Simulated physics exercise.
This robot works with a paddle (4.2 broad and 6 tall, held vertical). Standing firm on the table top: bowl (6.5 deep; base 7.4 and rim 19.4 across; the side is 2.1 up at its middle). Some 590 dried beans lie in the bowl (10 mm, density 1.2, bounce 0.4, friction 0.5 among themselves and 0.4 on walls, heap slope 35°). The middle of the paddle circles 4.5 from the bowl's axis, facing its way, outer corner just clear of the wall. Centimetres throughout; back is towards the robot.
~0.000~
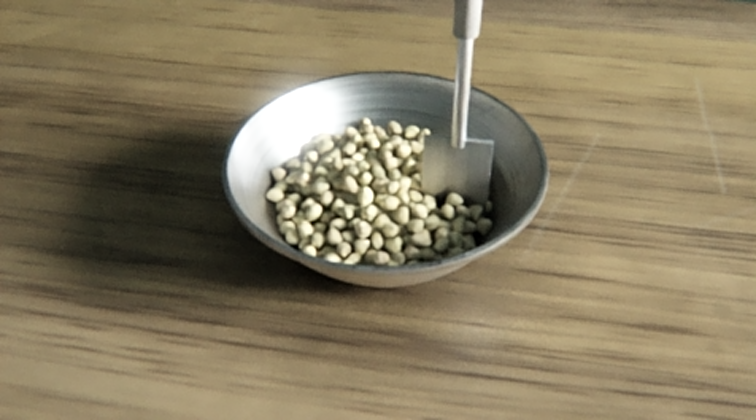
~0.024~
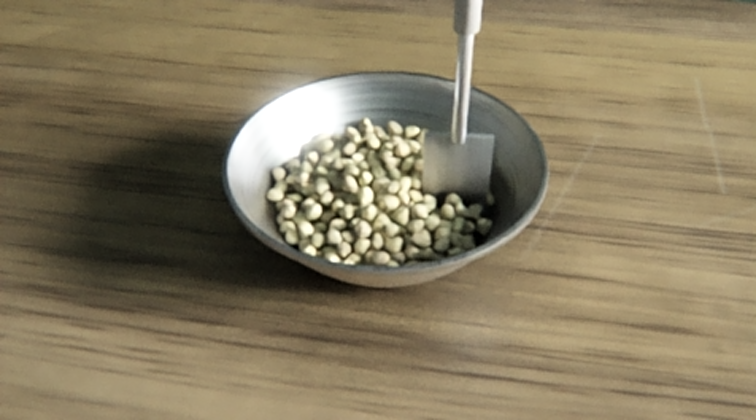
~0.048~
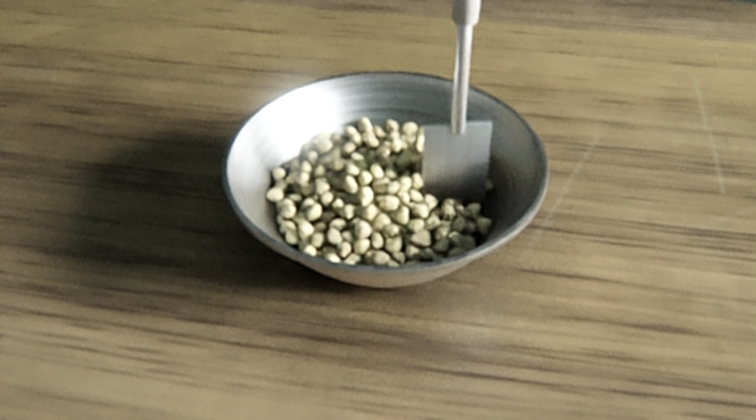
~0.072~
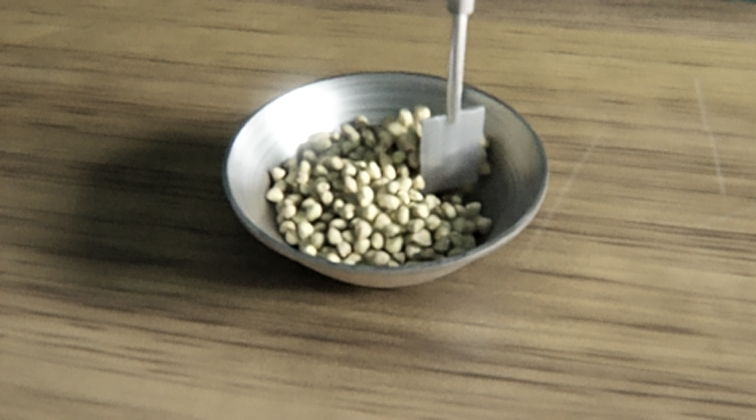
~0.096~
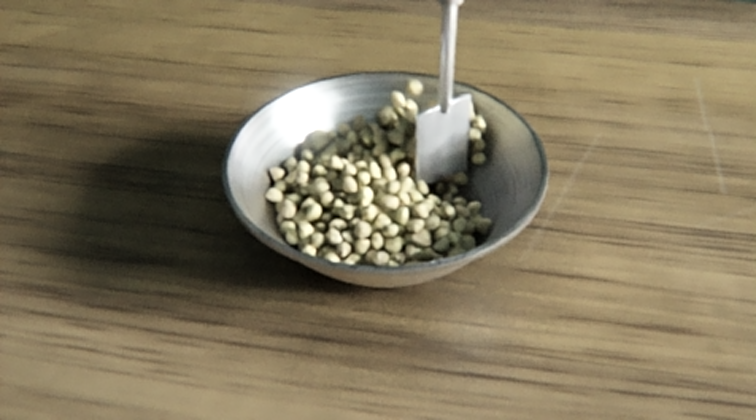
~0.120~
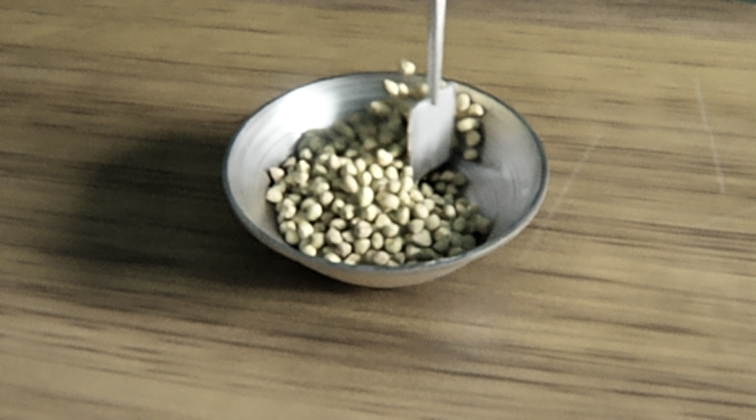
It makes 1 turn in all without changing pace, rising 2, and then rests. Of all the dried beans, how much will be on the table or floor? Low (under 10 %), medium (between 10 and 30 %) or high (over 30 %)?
On the table or floor the share is low, under 10 %.
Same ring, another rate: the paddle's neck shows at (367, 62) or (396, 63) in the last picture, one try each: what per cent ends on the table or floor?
Some 25 and 20 per cent.
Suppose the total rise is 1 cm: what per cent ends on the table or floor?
About 10 per cent.
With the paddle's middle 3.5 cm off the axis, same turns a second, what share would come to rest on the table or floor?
It would be near 5 per cent.
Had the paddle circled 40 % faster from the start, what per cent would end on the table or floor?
In that case some 15 per cent.
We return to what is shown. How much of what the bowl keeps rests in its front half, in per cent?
Some 50 per cent.
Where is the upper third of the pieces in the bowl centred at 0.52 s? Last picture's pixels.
At about (405, 223).
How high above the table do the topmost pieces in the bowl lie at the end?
About 6.5 cm.
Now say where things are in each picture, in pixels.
The first picture shows paddle neck at (460, 118), 0° round; upper third of the load around (382, 185), from x 275 to 485, top at y 125; 593 in the bowl.
The second picture shows paddle neck at (460, 114), 4° round; upper third of the load around (382, 183), from x 275 to 490, top at y 125.
The third picture shows paddle neck at (459, 104), 16° round; upper third of the load around (384, 177), from x 275 to 485, top at y 125.
The fourth picture shows paddle neck at (454, 93), 30° round; upper third of the load around (389, 171), from x 275 to 485, top at y 115.
The fifth picture shows paddle neck at (445, 83), 44° round; upper third of the load around (388, 164), from x 275 to 485, top at y 90.
The sixth picture shows paddle neck at (433, 75), 58° round; upper third of the load around (383, 155), from x 275 to 485, top at y 70; 593 in the bowl.
By 0.32 s, 174° round, highest piece 9 above the table; 583 in the bowl, 4 on the table or floor, 6 in flight or on the tool.
By 0.52 s, 290° round, highest piece 8 above the table; 563 in the bowl, 23 on the table or floor, 7 in flight or on the tool.
By 0.82 s, 0° round, highest piece 6 above the table; 556 in the bowl, 37 on the table or floor.
By 1.52 s, 0° round, highest piece 6 above the table; 556 in the bowl, 37 on the table or floor.
Final count, 556 in the bowl, 37 on the table or floor. That is 6 % on the table or floor.
